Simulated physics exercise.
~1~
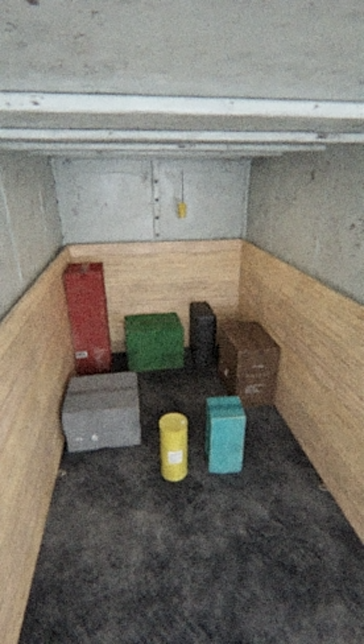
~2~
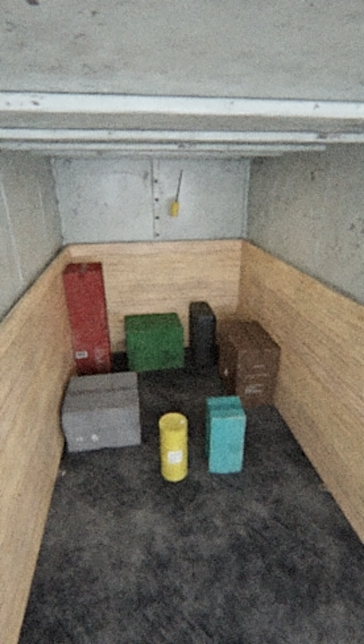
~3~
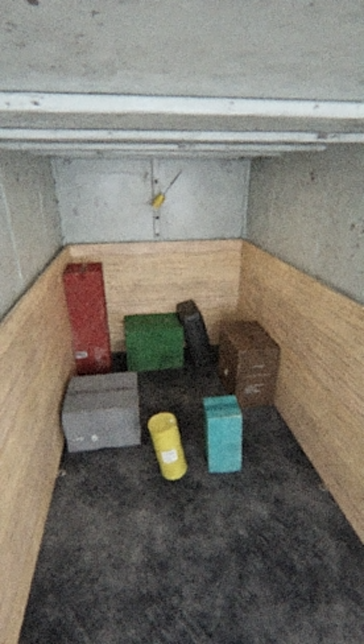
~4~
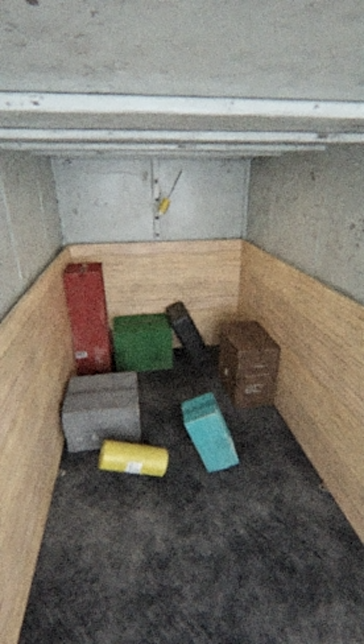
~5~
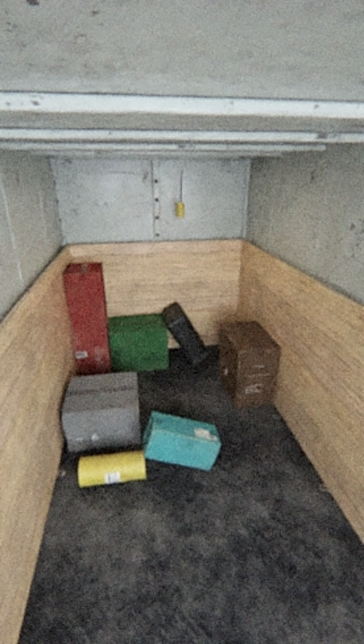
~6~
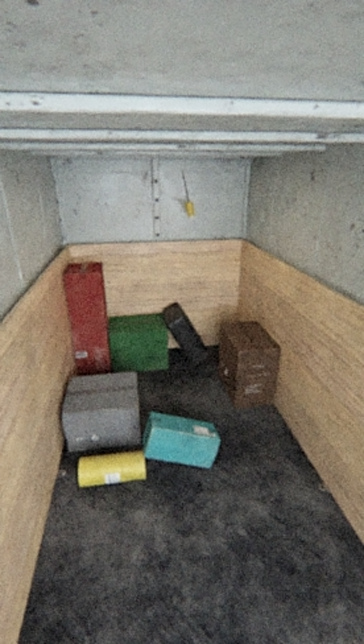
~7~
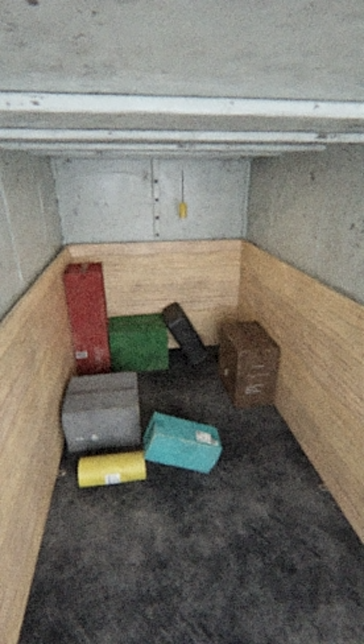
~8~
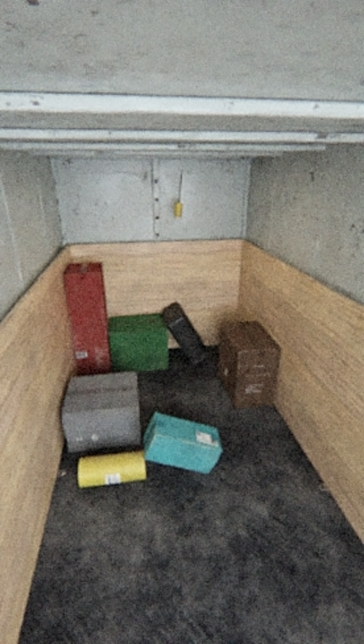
The wood-lined load bay of a van is seen from the open end, looking towards a pale wall where a small yellow lamp hangs on a cord. A tall red box, a green box, a black case and a brown box stand towards the back, with a grey box, a yellow canister and a turquoise box nearer. The lamp swings, and the canister and black case lean left. The canister topples leftward, the turquoise box tips after it, and the green box shifts slightly left. Finally canister and turquoise box lie over, the case leans beside the green box, and the rest stay put.
